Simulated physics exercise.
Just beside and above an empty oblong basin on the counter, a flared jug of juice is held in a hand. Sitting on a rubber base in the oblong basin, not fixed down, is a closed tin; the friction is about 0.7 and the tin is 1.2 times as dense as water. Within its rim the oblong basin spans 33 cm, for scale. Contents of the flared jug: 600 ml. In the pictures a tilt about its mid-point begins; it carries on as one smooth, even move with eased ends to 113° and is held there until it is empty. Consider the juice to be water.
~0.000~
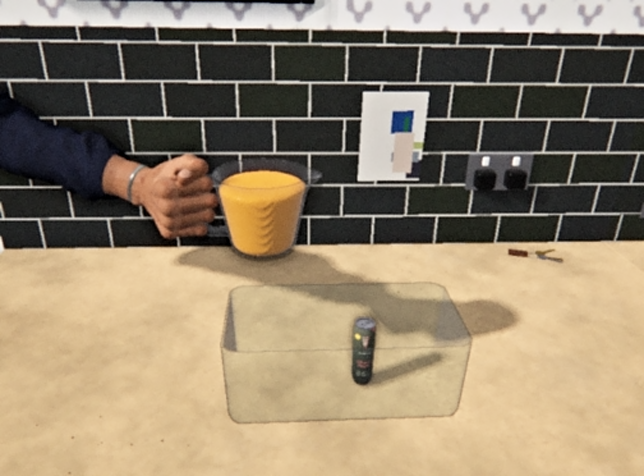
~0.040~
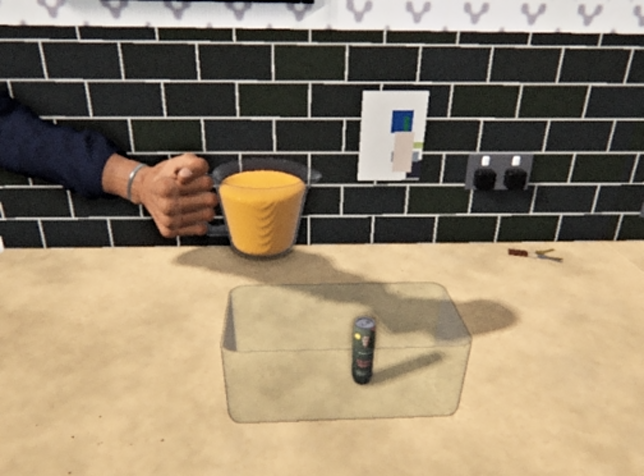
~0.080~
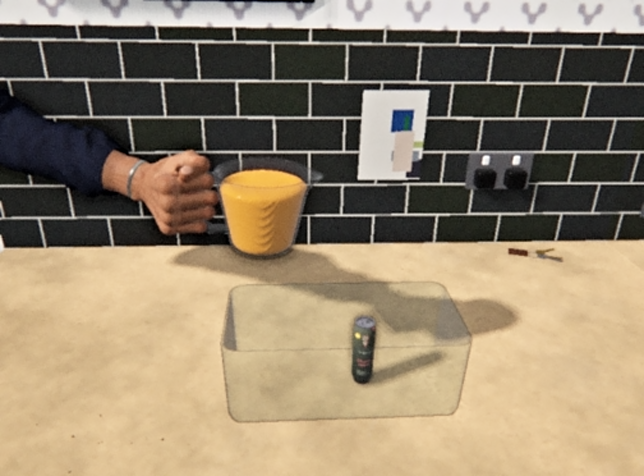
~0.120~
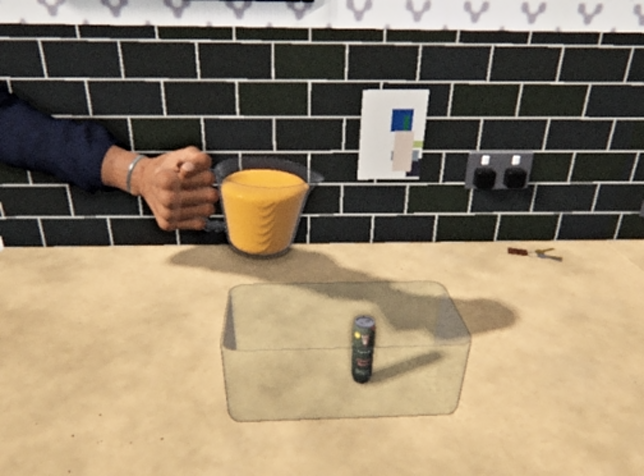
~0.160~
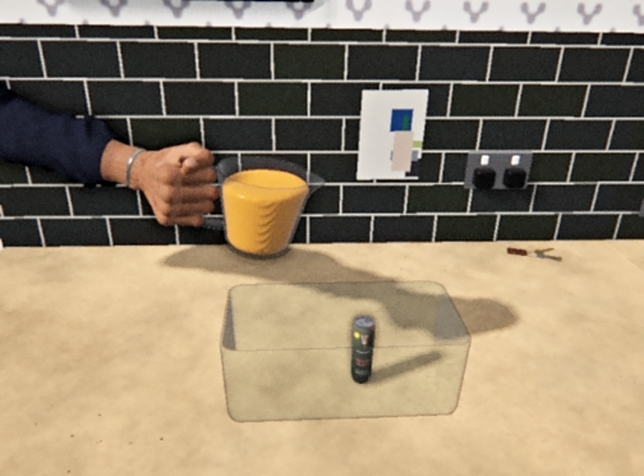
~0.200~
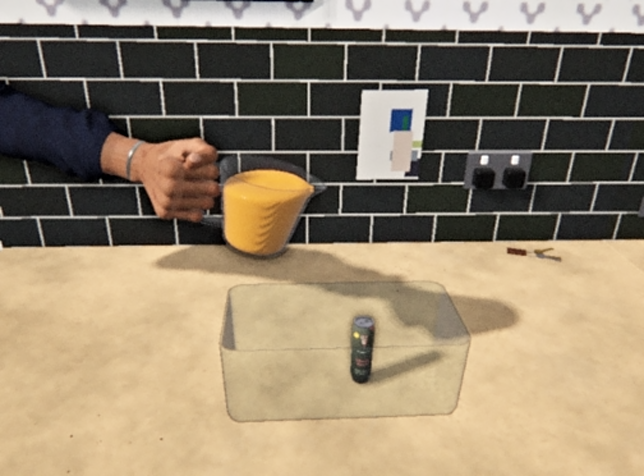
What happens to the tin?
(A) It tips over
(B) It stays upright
A, it tips over.
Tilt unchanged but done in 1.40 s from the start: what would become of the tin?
Then the tin does not tip.
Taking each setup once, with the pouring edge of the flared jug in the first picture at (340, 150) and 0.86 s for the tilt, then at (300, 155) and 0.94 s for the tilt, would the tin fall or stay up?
Try 1: Still standing; try 2: Tipped over.
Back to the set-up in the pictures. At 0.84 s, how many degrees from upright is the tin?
0°.
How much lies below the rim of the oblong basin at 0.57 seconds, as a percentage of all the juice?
Roughly 10 percent of it.
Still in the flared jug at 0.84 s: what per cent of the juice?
Close to 5 percent of the total.
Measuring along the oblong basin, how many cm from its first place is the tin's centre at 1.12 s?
Roughly 7 cm.
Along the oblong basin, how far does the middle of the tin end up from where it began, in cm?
Shift of tin centre: Approx. 7.5 cm.
After 0.57 s the tilt is 76° and 59 per cent is still to pour; the tin stands where it began.
After 0.84 s the tilt is 110° and 5 per cent is still to pour; the tin stands 1 cm from where it began.
After 1.12 s the tilt is 113° and 0 per cent is still to pour; the tin leans 50°.
After 1.43 s the tilt is 113° and 0 per cent is still to pour; the tin lies on its side.
In the end the tin lies on its side.
